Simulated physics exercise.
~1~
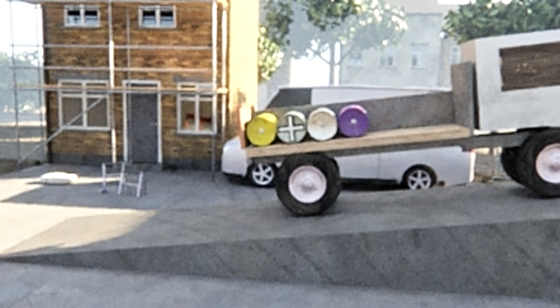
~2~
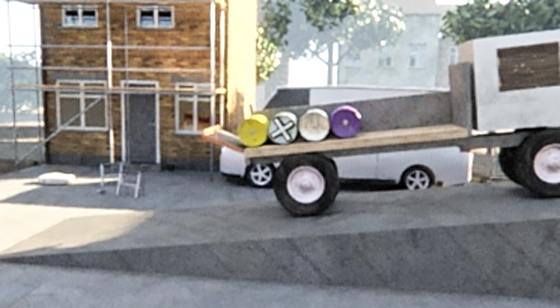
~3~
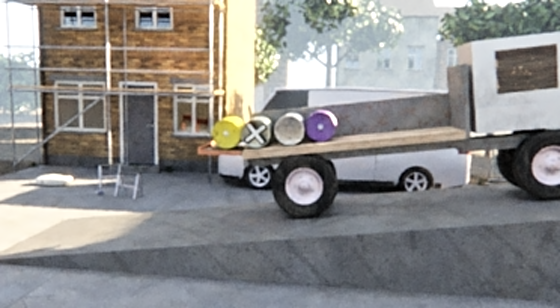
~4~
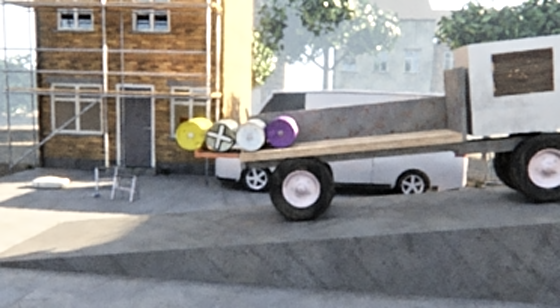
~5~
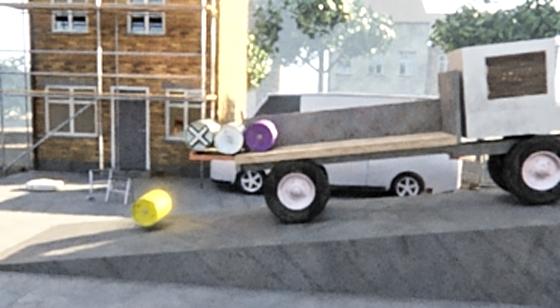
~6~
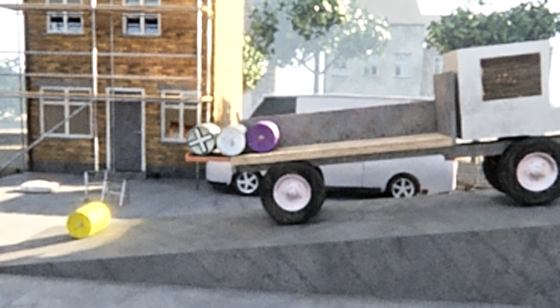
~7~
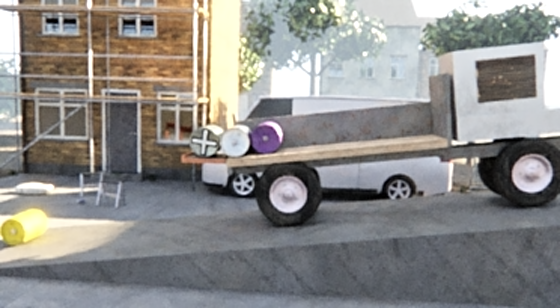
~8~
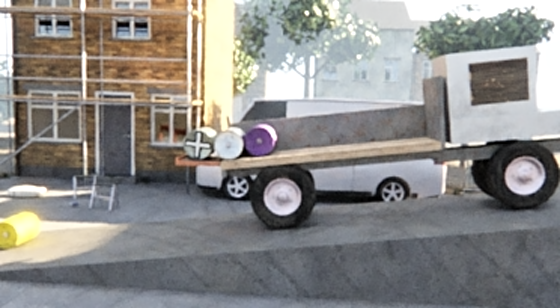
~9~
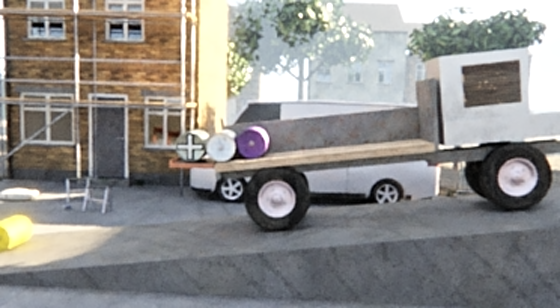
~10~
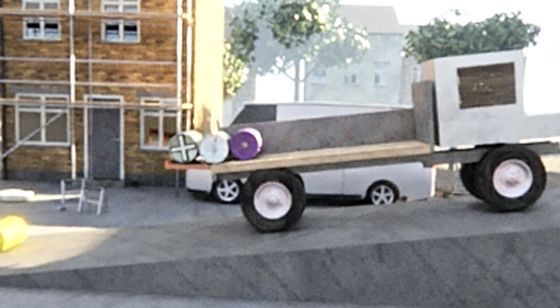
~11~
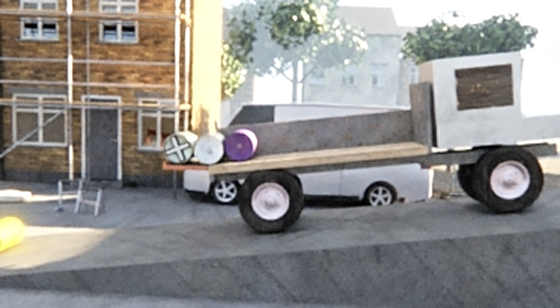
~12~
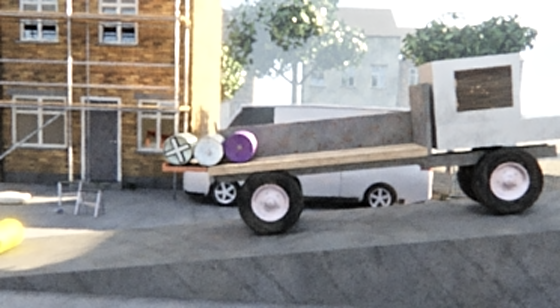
On a sloping grey roadway before a brick house wrapped in scaffolding, a flatbed truck is seen from the side, its cab to the right and a pale van parked behind. Four kegs sit together at the left end of its bed, yellow, white with a dark cross, white and purple. The tailgate swings down and the kegs roll left onto it. The yellow one drops off the end and rolls away down the slope, while the others stop and shift slightly. Finally the yellow keg rests at the far left edge, and three remain aboard.
